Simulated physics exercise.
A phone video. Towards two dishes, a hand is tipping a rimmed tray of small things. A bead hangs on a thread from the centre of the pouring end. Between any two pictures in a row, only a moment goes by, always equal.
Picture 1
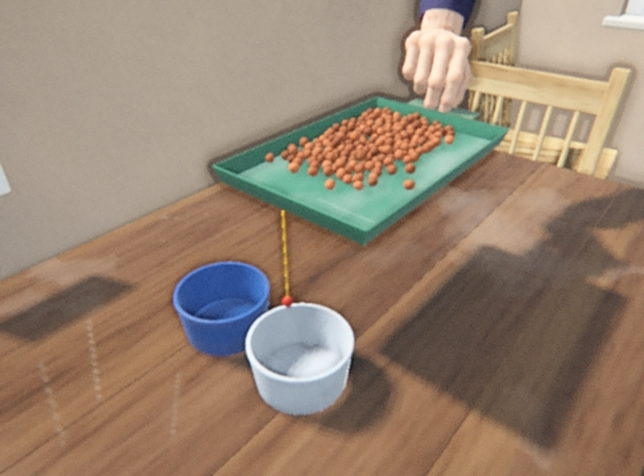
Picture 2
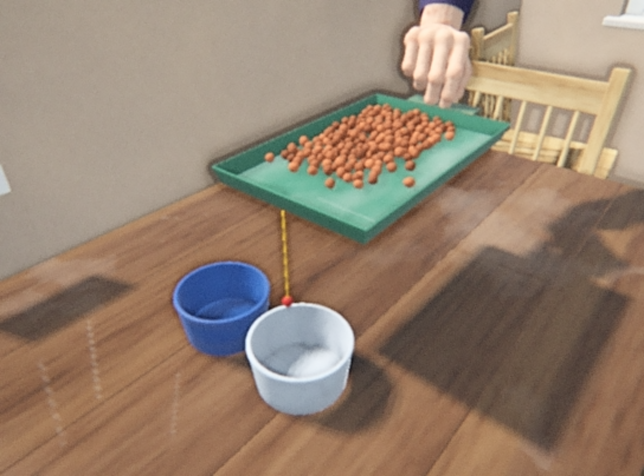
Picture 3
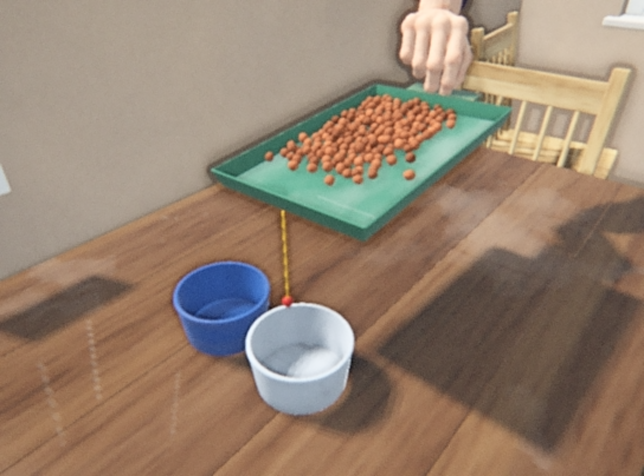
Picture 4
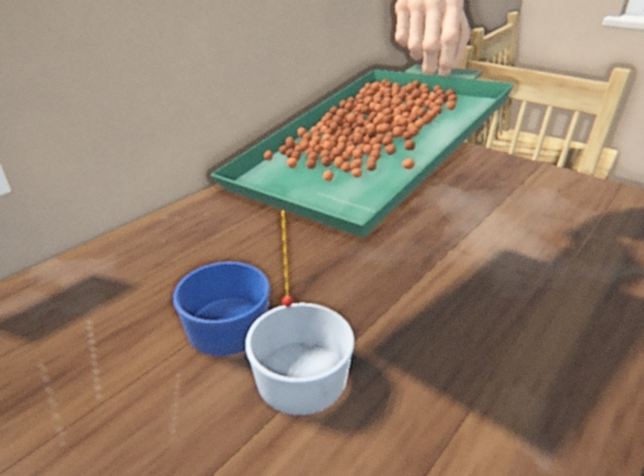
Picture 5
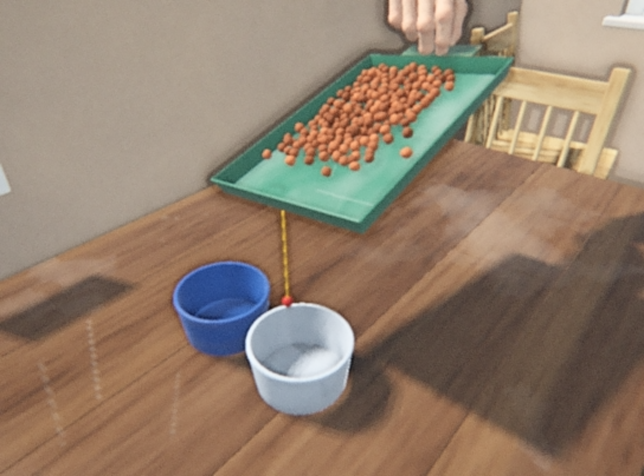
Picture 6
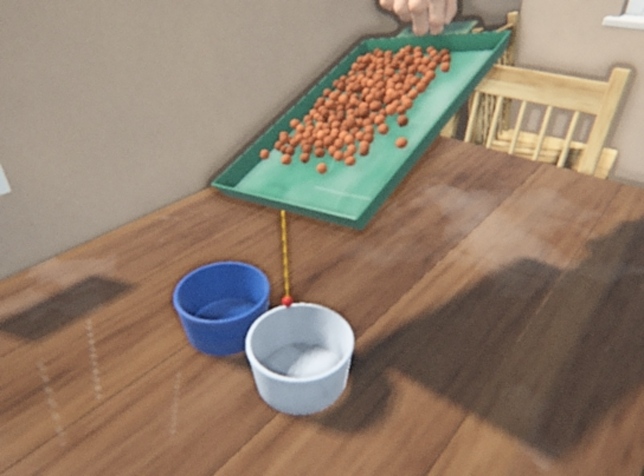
A hand raises the far end of a green tray of small brown pellets above two dishes.
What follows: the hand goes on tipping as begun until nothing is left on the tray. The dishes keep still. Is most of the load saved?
The catch is a majority of the load.
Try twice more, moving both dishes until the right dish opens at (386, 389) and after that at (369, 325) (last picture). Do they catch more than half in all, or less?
Held in all, by try: A smaller portion, then a smaller portion.
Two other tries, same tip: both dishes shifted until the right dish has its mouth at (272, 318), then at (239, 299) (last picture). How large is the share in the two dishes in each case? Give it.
Around 80 and around 70 per cent, in that order.
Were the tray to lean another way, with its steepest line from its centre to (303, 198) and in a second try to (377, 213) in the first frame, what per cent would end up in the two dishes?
In turn some 40 and 30 per cent.
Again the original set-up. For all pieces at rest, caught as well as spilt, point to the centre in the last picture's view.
The centre settles at about (224, 318).
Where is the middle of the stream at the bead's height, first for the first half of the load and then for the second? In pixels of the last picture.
I'd say around (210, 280) at first, then around (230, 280).
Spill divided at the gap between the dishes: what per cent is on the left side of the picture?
It works out to some 100 per cent.
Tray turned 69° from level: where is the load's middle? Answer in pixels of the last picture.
Near (248, 163).
Soon after the last picture, tray tipped steeply; most on the tray; a stray few in the left dish; a small part in the air.
A little later, tray tipped past a quarter turn; a small part on the tray; a stray few in the right dish; about two thirds in the left dish; about a quarter outside both; a small part in the air.
Later still, tray tipped past a quarter turn; a stray few in the right dish; most in the left dish; about a quarter outside both.
At rest, tray tipped past a quarter turn; a stray few in the right dish; most in the left dish; about a quarter outside both.
